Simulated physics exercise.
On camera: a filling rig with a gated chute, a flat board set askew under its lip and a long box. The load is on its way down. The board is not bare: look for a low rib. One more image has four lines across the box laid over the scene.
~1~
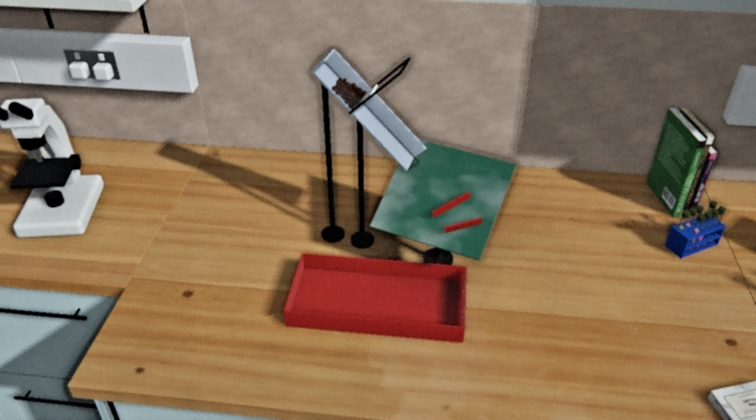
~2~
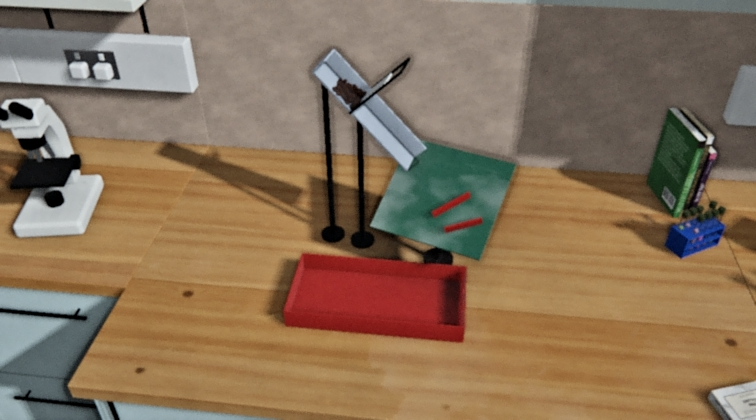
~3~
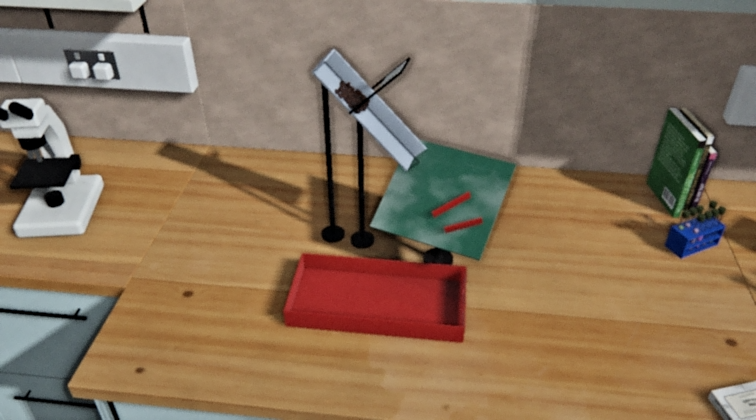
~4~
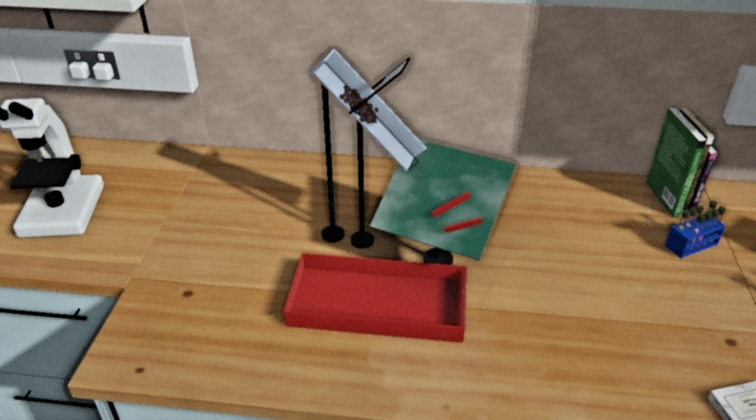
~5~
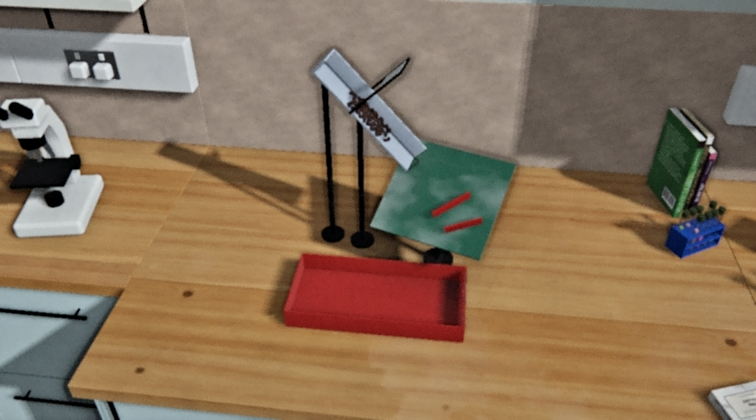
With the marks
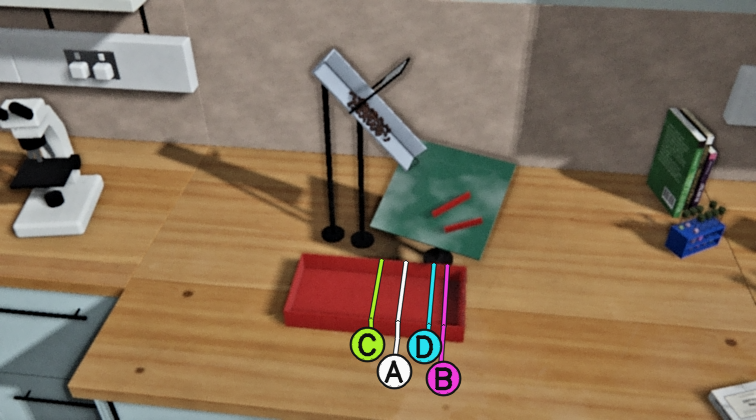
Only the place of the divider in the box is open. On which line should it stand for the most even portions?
A is best.
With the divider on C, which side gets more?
The right side.
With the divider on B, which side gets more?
Left.
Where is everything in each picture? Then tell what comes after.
In the first frame, load behind the gate at (350, 94), flat chocolate drops; lip of the chute at (410, 164), sloping fairly steeply.
In the second frame, middle of the board at (443, 195), tilted gently; middle of its low edge at (423, 242); of its high edge at (462, 150).
In the third frame, front corners of the box at (284, 311) and (464, 327), empty; front of the load at (363, 110).
In the fourth frame, middle of the load at (361, 104); its front at (375, 121), about a quarter of the way to the lip; rib from (482, 218) to (444, 228); rib from (469, 192) to (432, 213).
In the fifth frame, middle of the load at (371, 116); its front at (388, 139), about half of the way to the lip.
On the marked copy, line A crosses the front rim at (398, 321); line B crosses the front rim at (443, 325); line C crosses the front rim at (371, 319); line D crosses the front rim at (428, 324).
With A, of what is caught, about two thirds on the left of the divider, about a third on the right.
With B, of what is caught, all on the left of the divider, none on the right.
With C, of what is caught, a small part on the left of the divider, nearly all on the right.
With D, of what is caught, all on the left of the divider, none on the right.
